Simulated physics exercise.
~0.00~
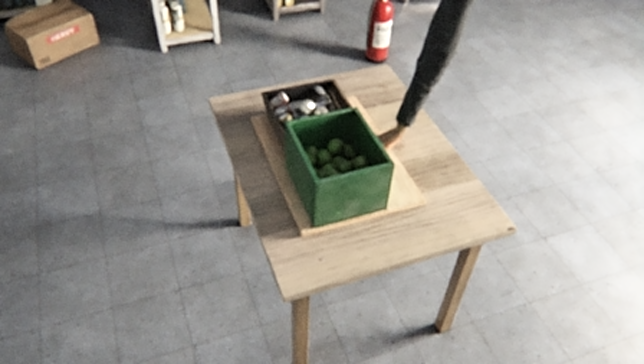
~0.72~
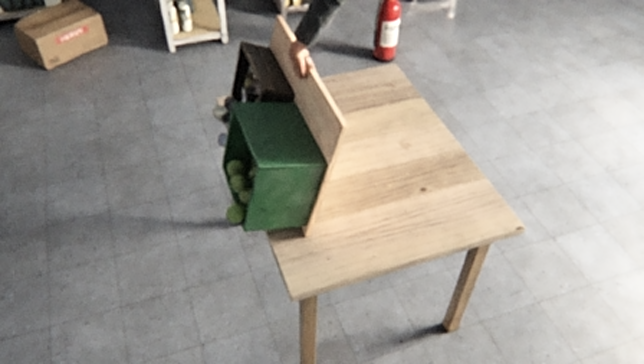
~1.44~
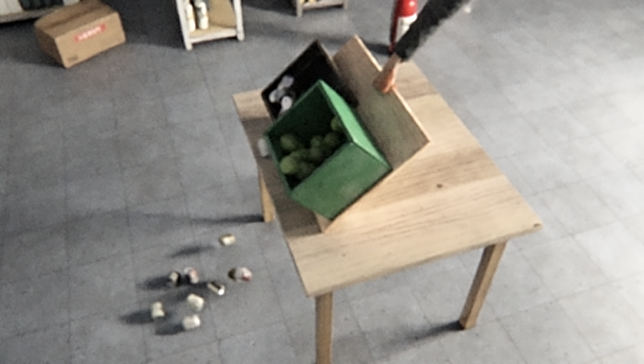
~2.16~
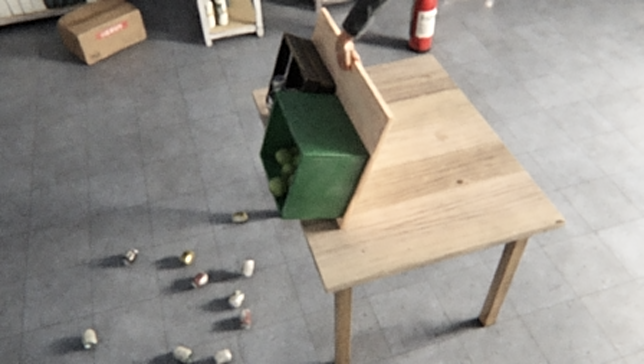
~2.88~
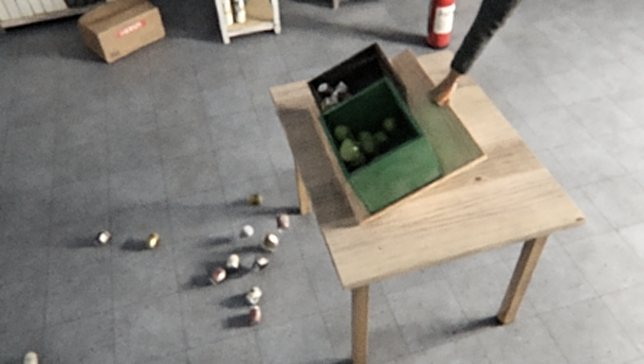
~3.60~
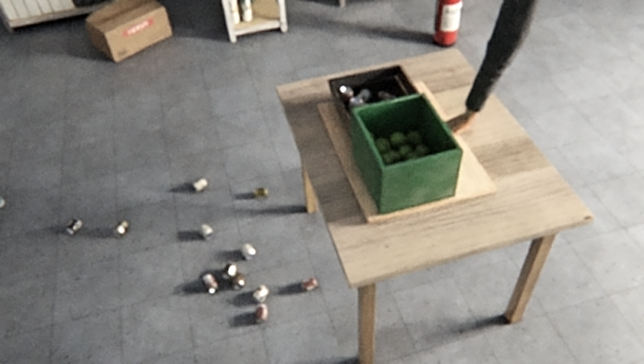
At the start, a green crate of green apples and a black crate of small cans sit on a board on a wooden table, a hand at the board's right edge. The hand raises that edge, tipping the board and crates steeply to the left. The board is partly lowered, and several cans lie scattered on the grey floor. It is then tilted steeply again, and more cans reach the floor. Finally the hand lowers the board flat, leaving most apples in the green crate, some cans in the black one, and spilled pieces spread across the floor.
